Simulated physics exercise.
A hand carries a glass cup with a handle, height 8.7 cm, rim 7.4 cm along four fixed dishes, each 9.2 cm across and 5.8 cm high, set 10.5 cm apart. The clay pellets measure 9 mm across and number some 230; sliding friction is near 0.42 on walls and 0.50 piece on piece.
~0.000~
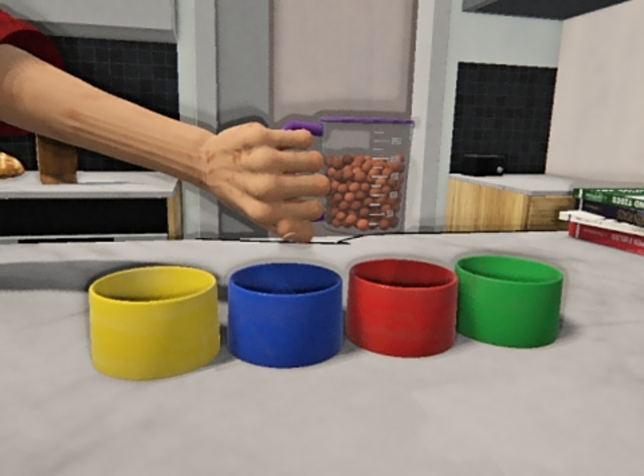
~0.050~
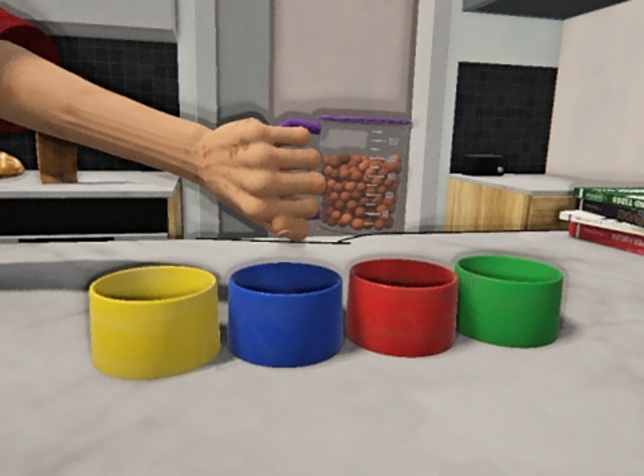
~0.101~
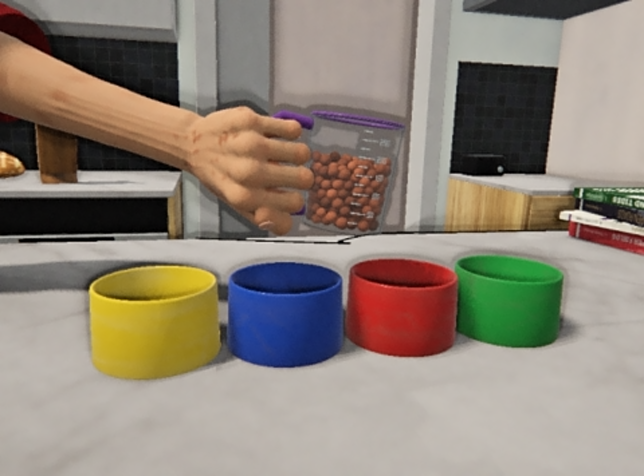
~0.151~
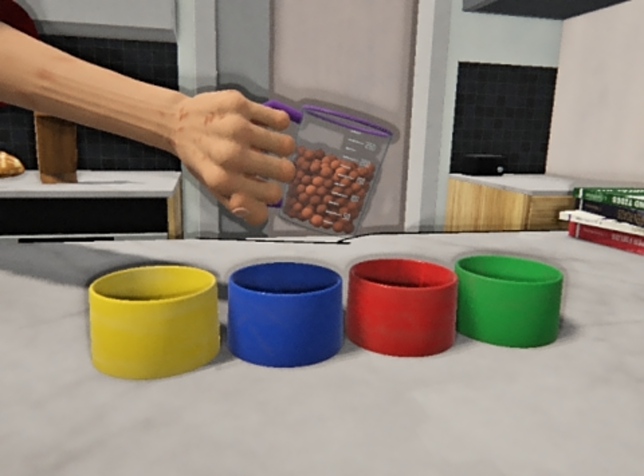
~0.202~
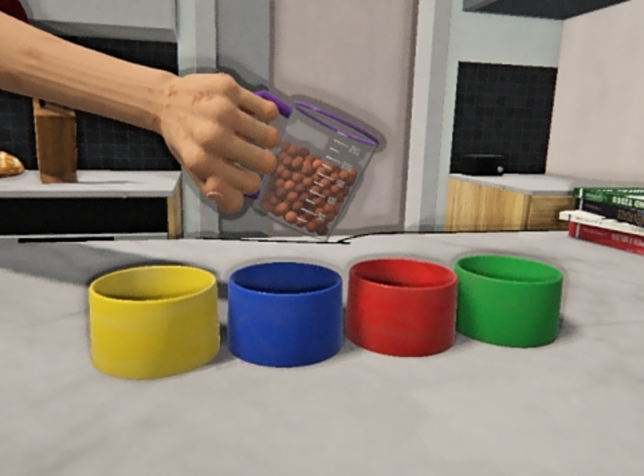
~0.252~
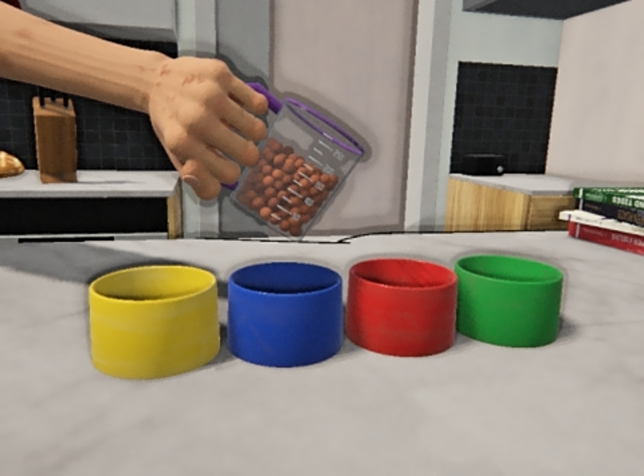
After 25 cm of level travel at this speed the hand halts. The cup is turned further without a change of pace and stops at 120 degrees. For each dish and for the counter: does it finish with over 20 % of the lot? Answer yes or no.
Red: No, blue: No, green: No, yellow: Yes, counter: No.
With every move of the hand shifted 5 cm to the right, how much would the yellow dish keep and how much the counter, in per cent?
Yellow 90; counter 10.
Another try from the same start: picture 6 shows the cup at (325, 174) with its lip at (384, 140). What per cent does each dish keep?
Red 0; blue 0; green 0; yellow 100.
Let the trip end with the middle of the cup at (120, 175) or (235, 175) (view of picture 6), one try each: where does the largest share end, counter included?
The winner: Yellow, then blue.
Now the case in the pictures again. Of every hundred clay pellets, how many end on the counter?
About 10 per cent.
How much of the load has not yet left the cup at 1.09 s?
About 25 per cent.
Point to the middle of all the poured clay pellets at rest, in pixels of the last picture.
At about (147, 328).
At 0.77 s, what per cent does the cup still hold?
Some 80 per cent of the load.
After 0.56 s, tilt 84 degrees; cup holds 100 %.
Then, at 0.77 s, tilt 117 degrees; cup holds 80 %, yellow 15 %.
After 1.09 s, tilt 120 degrees; cup holds 25 %, yellow 65 %.
By 1.8 s all is still; red 0 %, blue 0 %, green 0 %, yellow 95 %, counter 10 %.
